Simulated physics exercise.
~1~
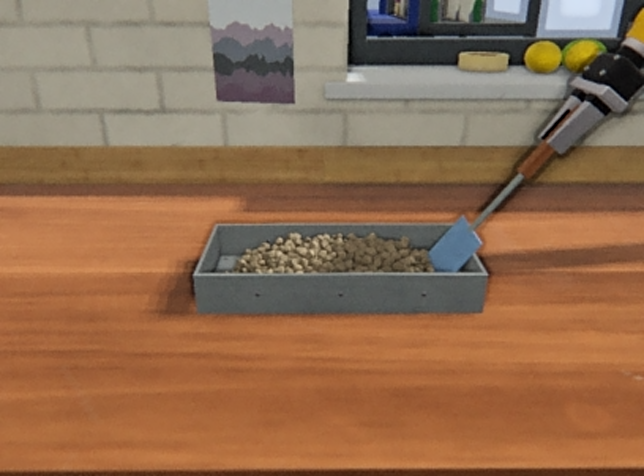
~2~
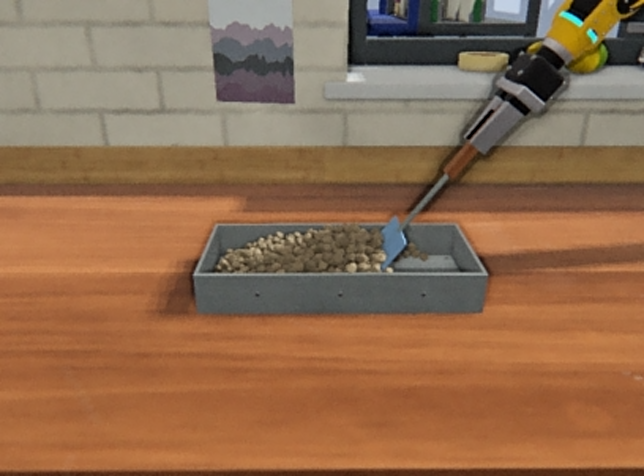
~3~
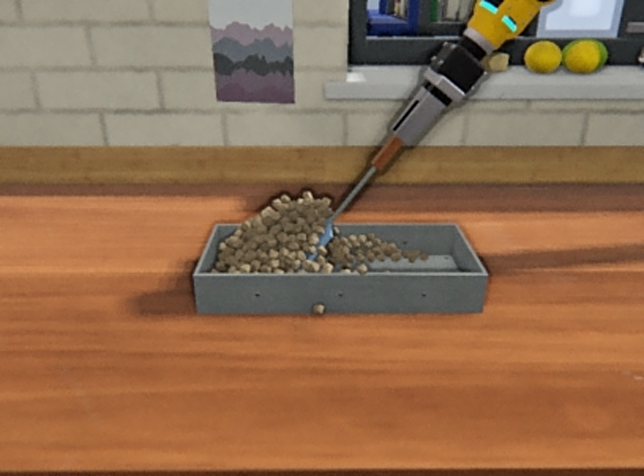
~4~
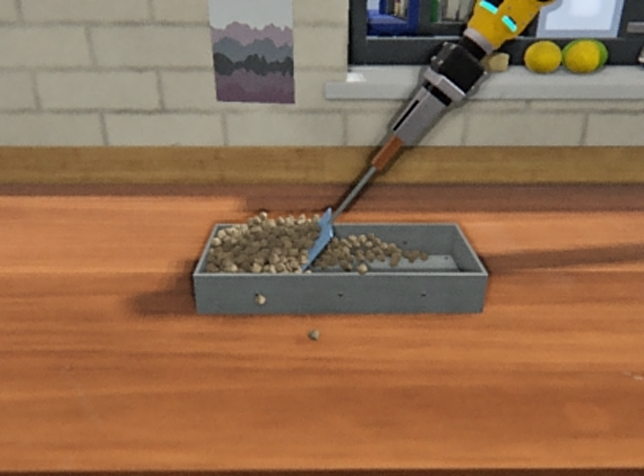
A robot arm pushed a blue paddle leftward through a gray tin of small pebbles on a wooden table, heaping them up at the left end until the pile slumped and a few pebbles tumbled over the front edge.
